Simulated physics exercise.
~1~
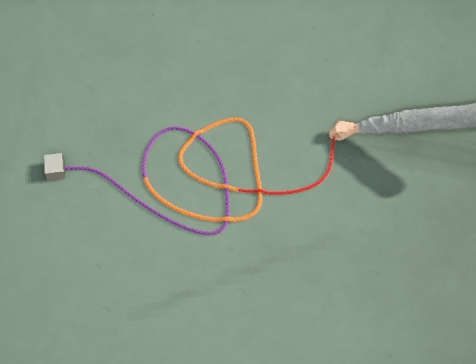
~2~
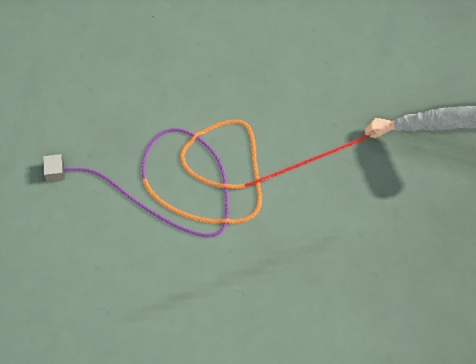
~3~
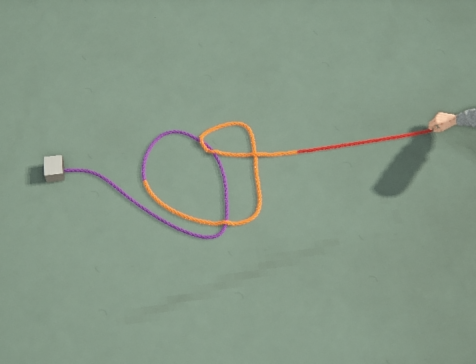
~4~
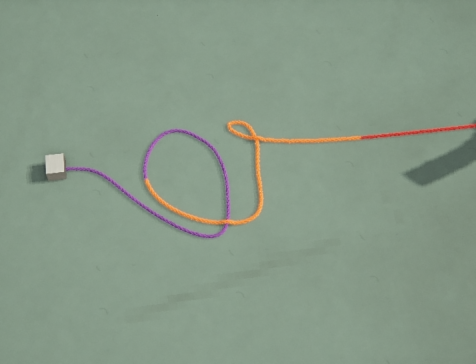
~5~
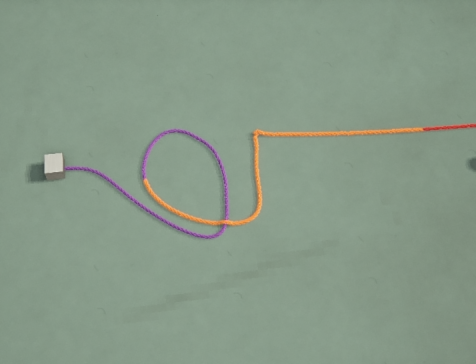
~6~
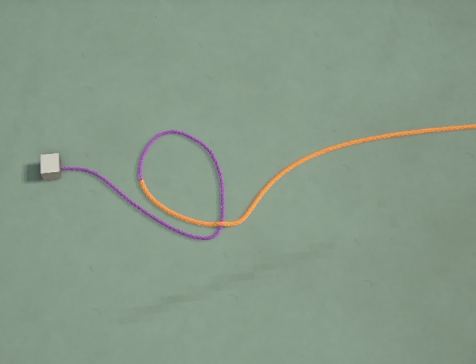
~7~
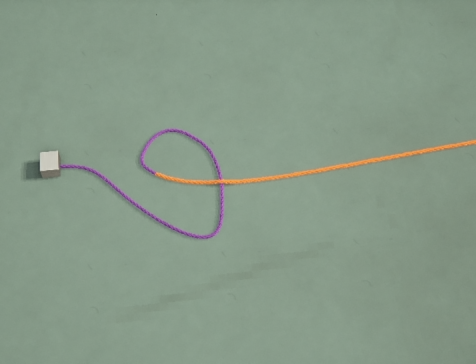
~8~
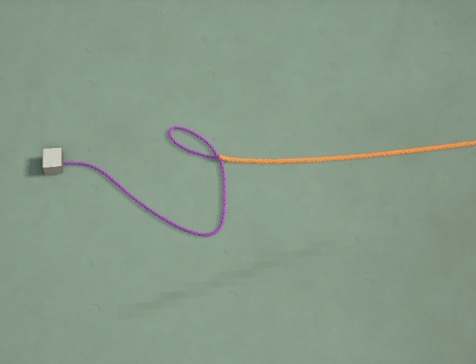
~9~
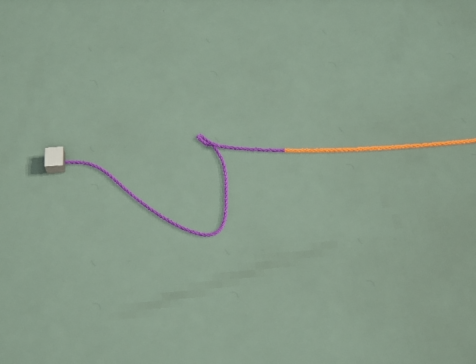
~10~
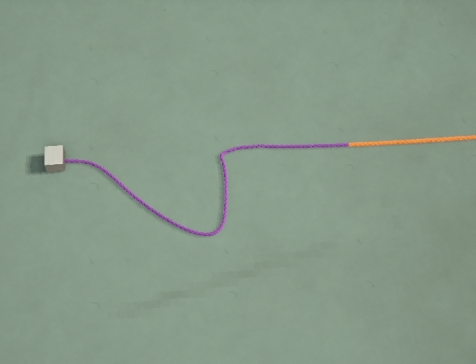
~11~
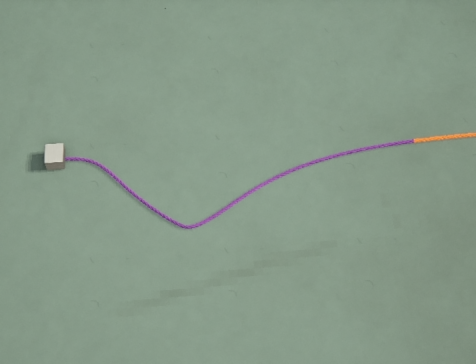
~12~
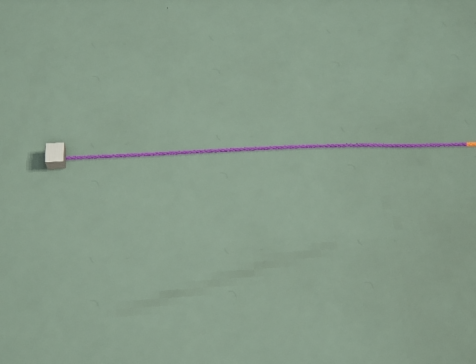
In the video, a looped purple, orange and red rope attached to a small pale block at left is pulled rightward by a hand that moves out of view, its loops shrinking and opening one after another until the visible rope lies nearly straight, without a knot.
